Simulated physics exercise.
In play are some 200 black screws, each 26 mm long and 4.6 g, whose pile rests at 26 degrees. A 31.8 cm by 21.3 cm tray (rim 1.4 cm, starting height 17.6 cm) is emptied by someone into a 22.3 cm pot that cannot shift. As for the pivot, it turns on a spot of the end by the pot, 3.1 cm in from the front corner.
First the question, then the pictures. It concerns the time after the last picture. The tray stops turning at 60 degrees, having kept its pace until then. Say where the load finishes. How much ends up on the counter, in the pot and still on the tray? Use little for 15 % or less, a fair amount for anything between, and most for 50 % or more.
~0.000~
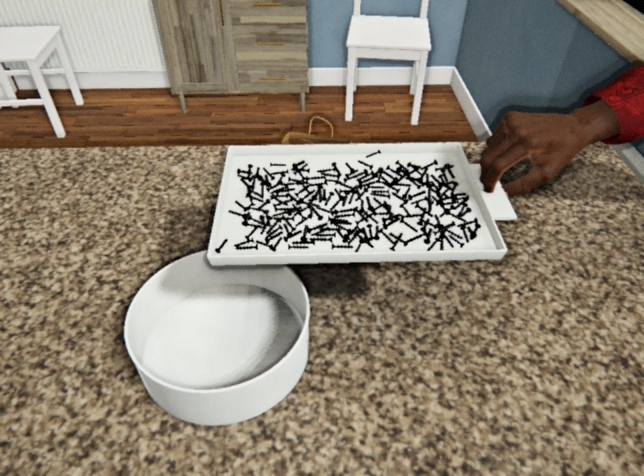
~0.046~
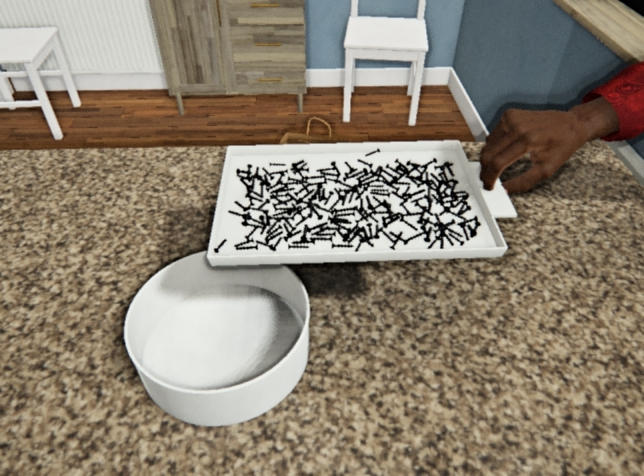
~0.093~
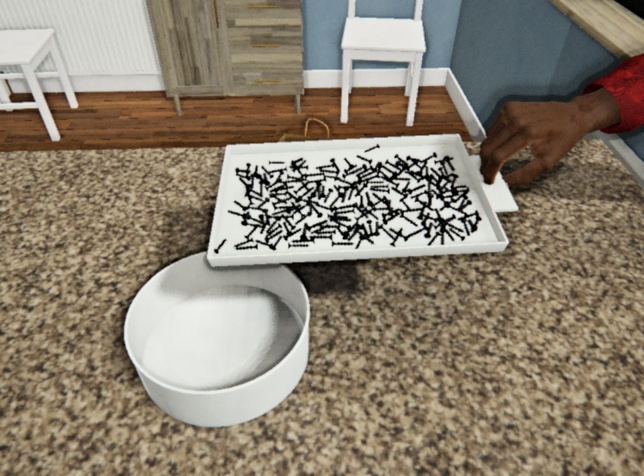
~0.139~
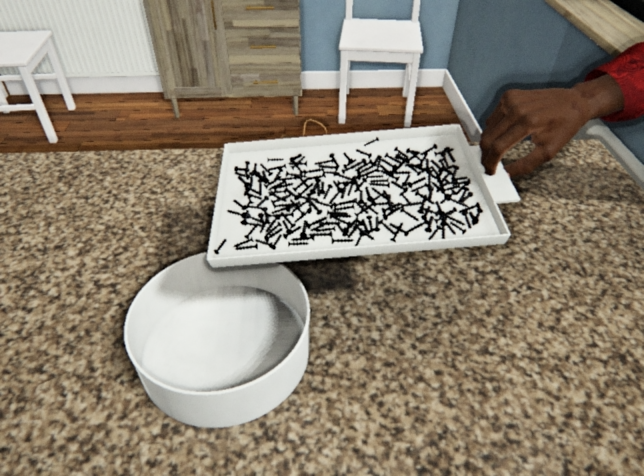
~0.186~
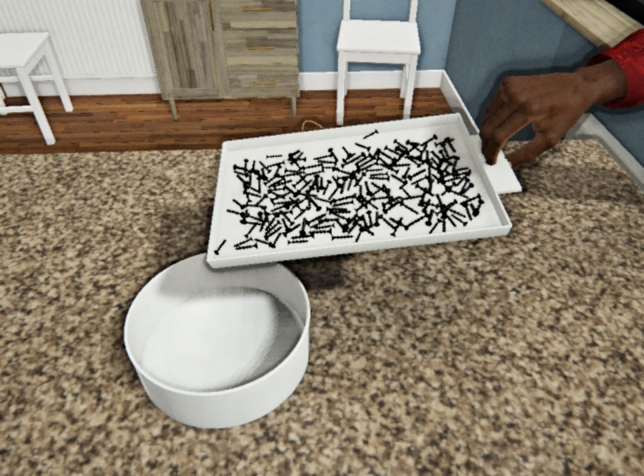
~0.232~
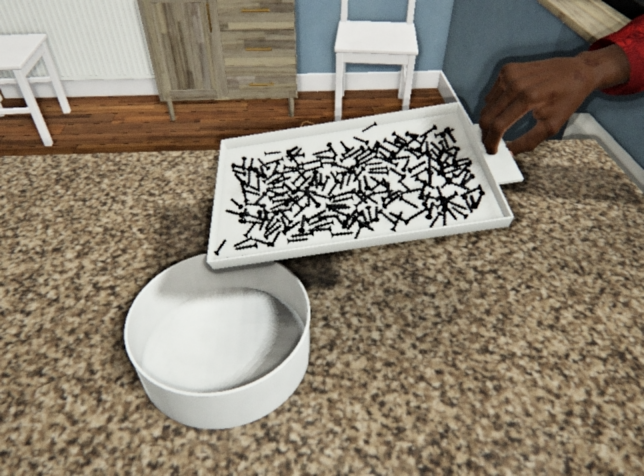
Tray - a fair amount; counter - little; pot - most.
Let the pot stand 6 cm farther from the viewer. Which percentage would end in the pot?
Around 55 per cent.
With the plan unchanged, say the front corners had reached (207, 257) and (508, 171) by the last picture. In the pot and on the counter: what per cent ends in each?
You'd end with pot at 30 and counter at 50.
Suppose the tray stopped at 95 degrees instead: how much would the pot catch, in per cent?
In that case, near 100 percent.
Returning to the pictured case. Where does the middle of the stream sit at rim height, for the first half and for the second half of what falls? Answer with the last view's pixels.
First near (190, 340), then at (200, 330).
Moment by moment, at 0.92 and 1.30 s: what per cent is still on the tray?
In order, 100 and 35.
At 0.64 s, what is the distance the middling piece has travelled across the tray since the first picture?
Roughly 4 cm.
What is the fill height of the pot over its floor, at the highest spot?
About 2.0 centimetres.
After 0.64 s, tilt 34 degrees; the tray holds 100 %, the pot 0 %.
Then, at 0.92 s, tilt 50 degrees; the tray holds 100 %, the pot 0 %.
Then, at 1.30 s, tilt 60 degrees; the tray holds 35 %, the pot 55 %.
At rest (2.3 s), tray 25 %, counter 0 %, pot 75 %.
